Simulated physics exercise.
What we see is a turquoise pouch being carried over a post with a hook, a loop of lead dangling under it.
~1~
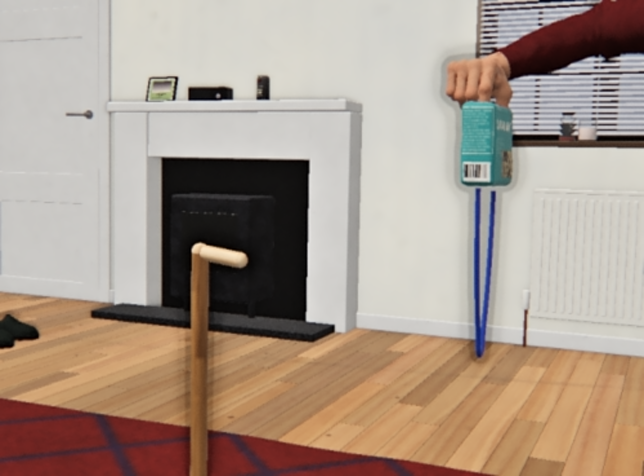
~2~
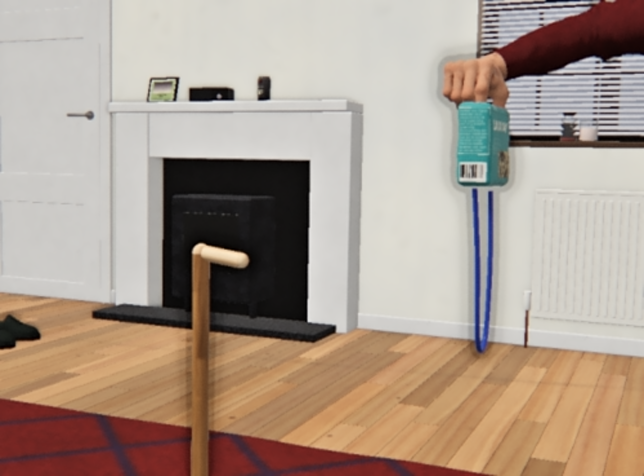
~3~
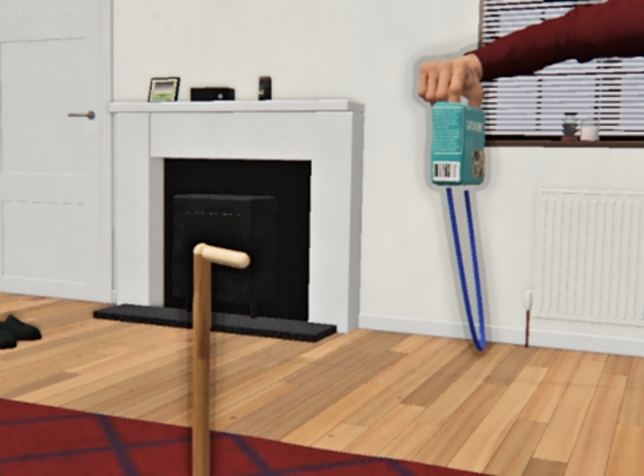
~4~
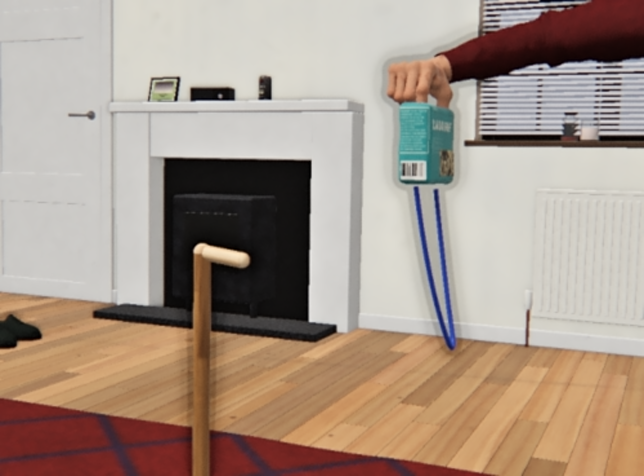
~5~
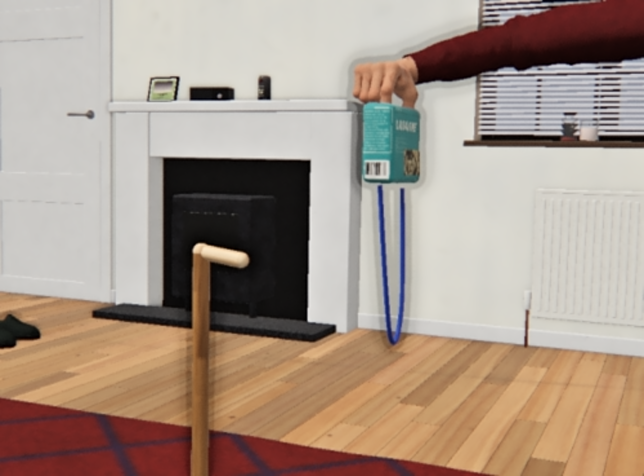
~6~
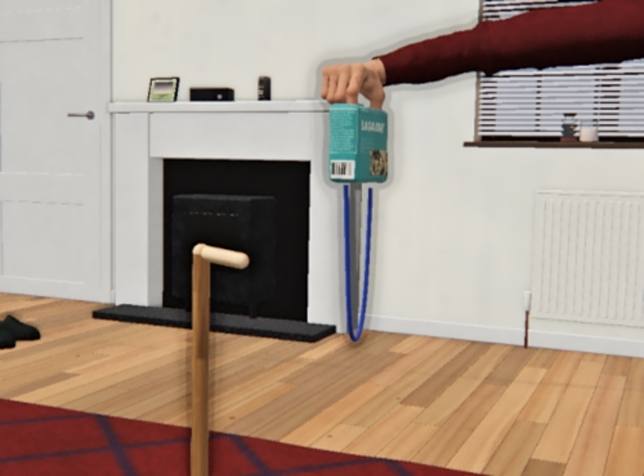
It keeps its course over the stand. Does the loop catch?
In the end the turquoise pouch gets caught.
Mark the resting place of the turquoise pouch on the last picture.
It ends at (111, 142).
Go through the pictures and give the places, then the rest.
In the first picture, turquoise pouch (488, 146); hook tip (240, 260).
In the second picture, turquoise pouch (485, 146); bottom of the loop (481, 351).
In the third picture, turquoise pouch (459, 146).
In the fourth picture, turquoise pouch (427, 146); bottom of the loop (452, 348).
In the fifth picture, turquoise pouch (393, 145).
In the sixth picture, turquoise pouch (360, 146); bottom of the loop (355, 340); hook tip (241, 261); hook points towards it, loop hangs below the hook.
Then, 0.44 s past the final frame, pouch nearing the post near (291, 145).
Then, 1.04 s past the final frame, pouch over the post near (204, 144).
Then, 1.70 s past the final frame, pouch past the post near (117, 143).
When it is over, pouch past the post near (111, 143); loop tight round the post, hand stopped. The turquoise pouch is jerked back by its loop.
